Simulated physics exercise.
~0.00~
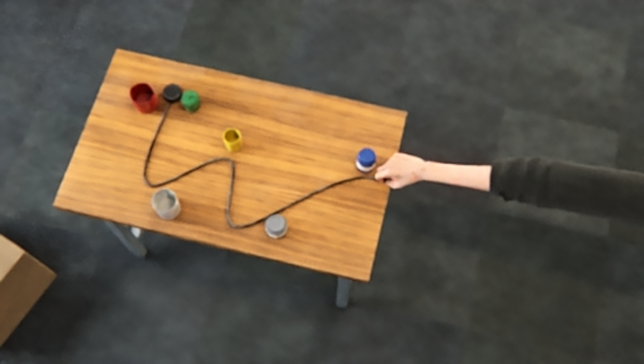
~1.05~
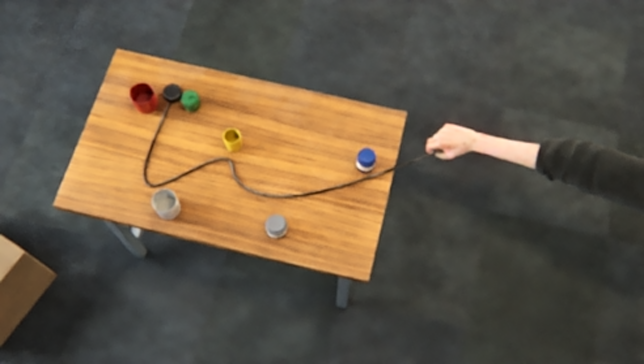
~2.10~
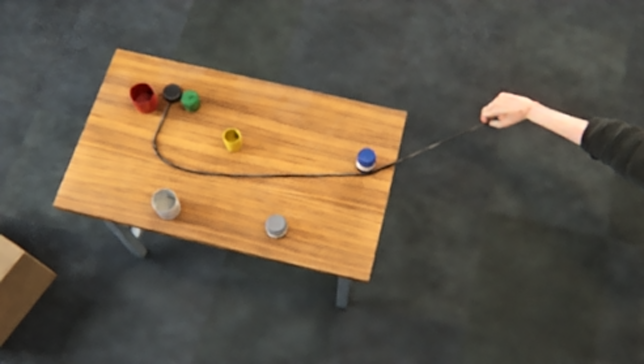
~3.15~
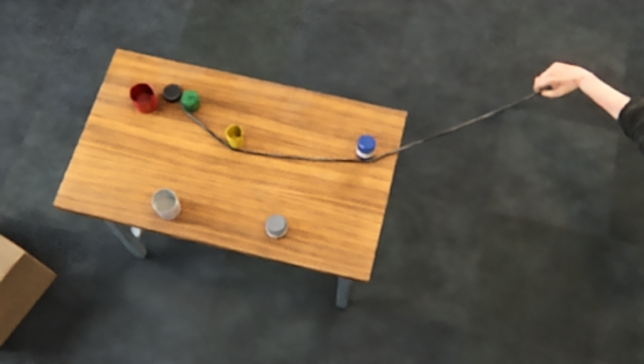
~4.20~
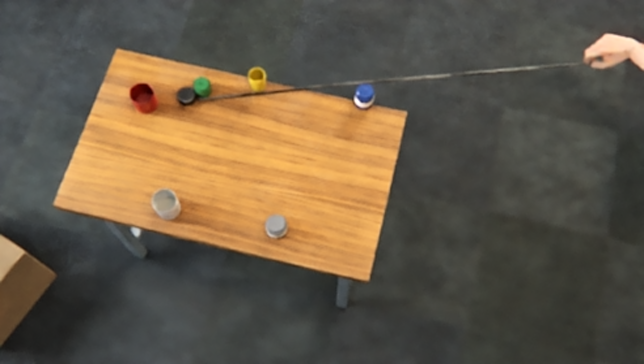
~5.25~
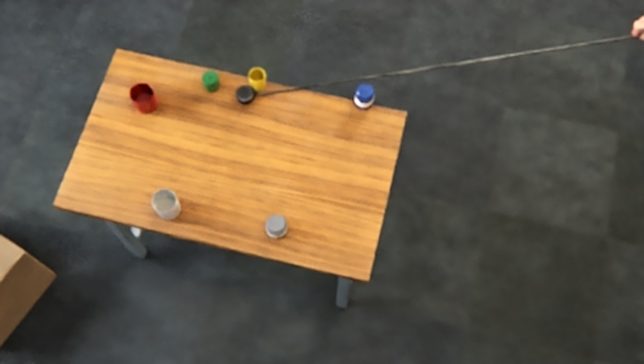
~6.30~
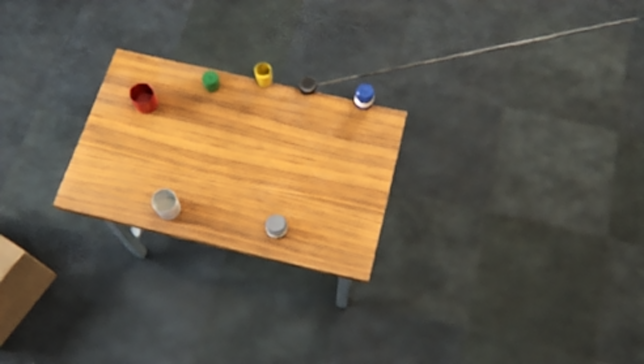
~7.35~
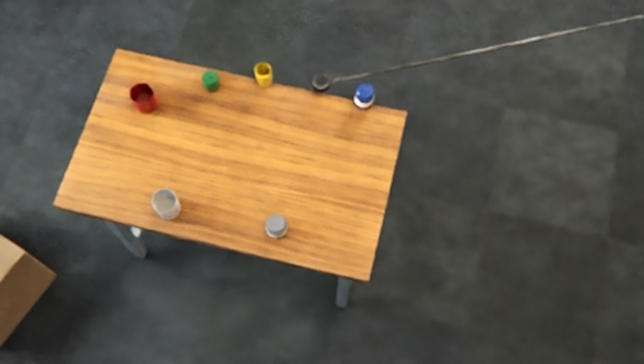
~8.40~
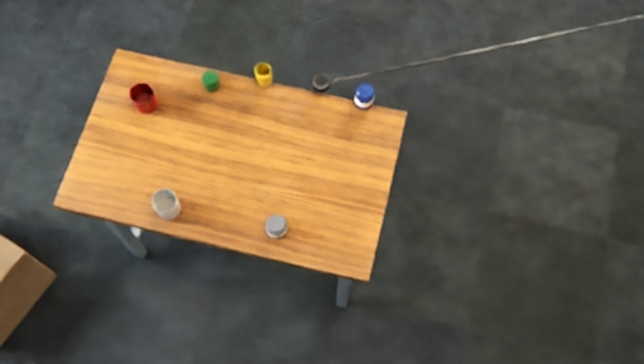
Hand pulling a black cord rightward across a wooden table, dragging a black puck and sweeping yellow, blue and green containers to the far edge.
